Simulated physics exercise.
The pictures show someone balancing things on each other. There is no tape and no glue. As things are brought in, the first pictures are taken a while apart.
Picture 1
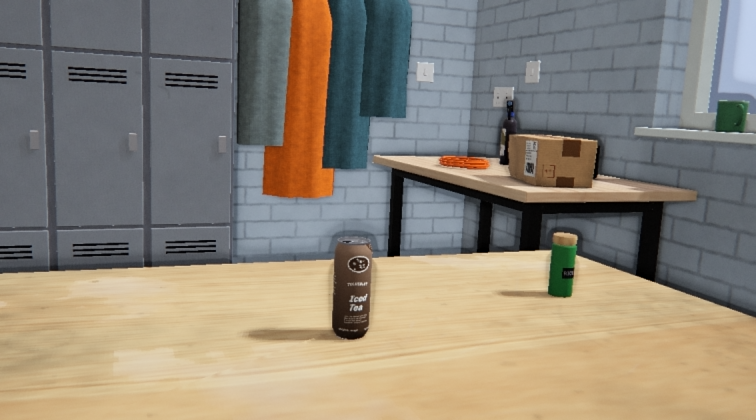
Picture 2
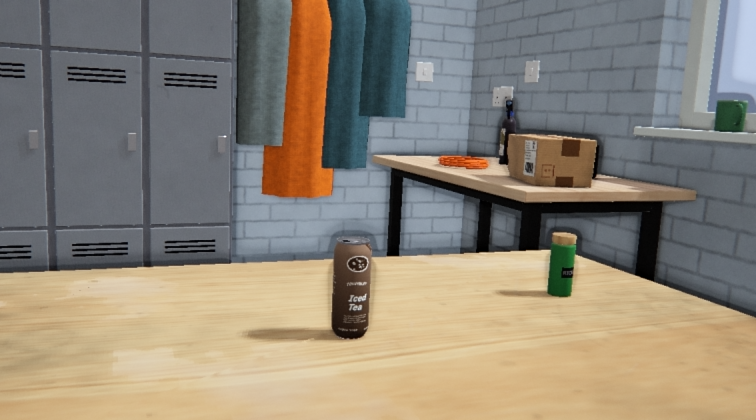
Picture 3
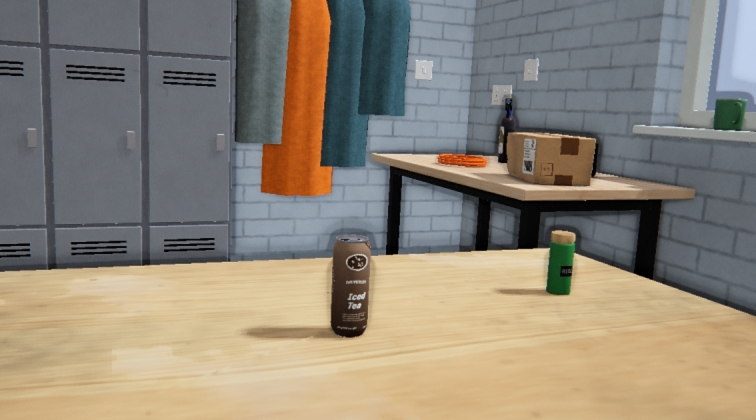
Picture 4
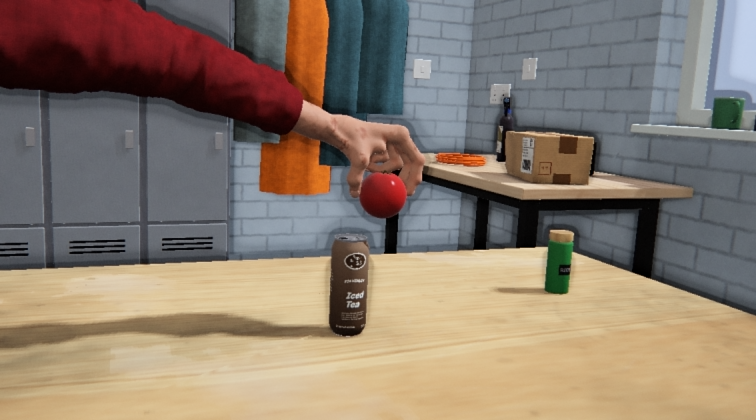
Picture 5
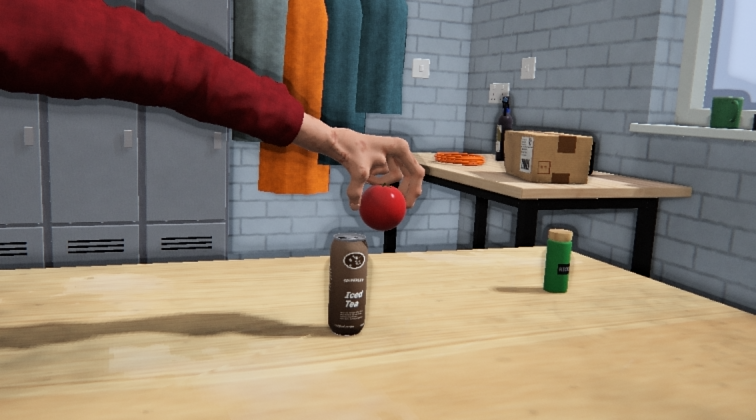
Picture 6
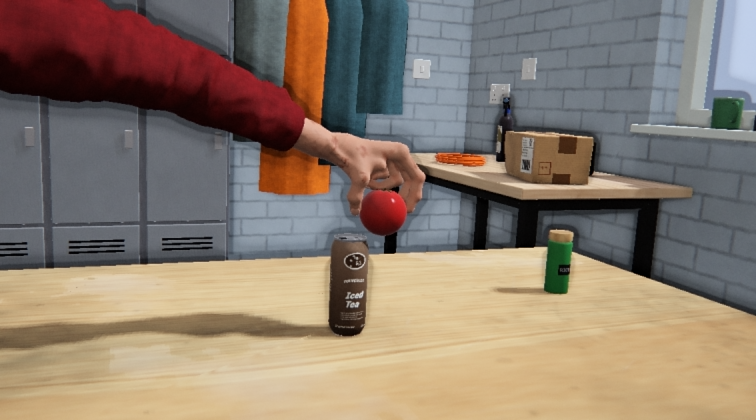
An arm in a red sleeve reaches in from the left over a pale wooden table, seen from just above its surface in a room with grey lockers and hanging clothes. A brown iced tea can stands near the centre, with a green shaker to the right and a cardboard box behind. The hand lowers a red tomato slightly above the can's right side, while the view barely shifts.
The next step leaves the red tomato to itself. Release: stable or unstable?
The pile cannot bear the load.
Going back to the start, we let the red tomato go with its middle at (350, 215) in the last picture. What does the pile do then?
After that, the pile stays intact.
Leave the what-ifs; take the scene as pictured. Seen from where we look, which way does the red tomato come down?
It goes rightward.
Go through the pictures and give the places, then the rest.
The last thing is not in view yet; green shaker (563, 265), in the first picture.
The last thing is not in view yet; green shaker (562, 264), in the second picture.
The last thing is not in view yet; green shaker (561, 263), in the third picture.
Still above its spot; red tomato (383, 195); green shaker (559, 262), in the fourth picture.
Still above its spot; red tomato (383, 207); green shaker (558, 261), in the fifth picture.
In place under the hand; red tomato (383, 212); green shaker (559, 262), in the sixth picture.
Then, 0.20 s past the last view, red tomato now fallen.
Then, 0.30 s past the last view, things are still on the move.
Then, 1.40 s past the last view, nothing new.
Finally, fallen, red tomato; the other 2 still in place. Final places as the last picture's camera would see them, red tomato near (412, 304). The pile loses its balance.
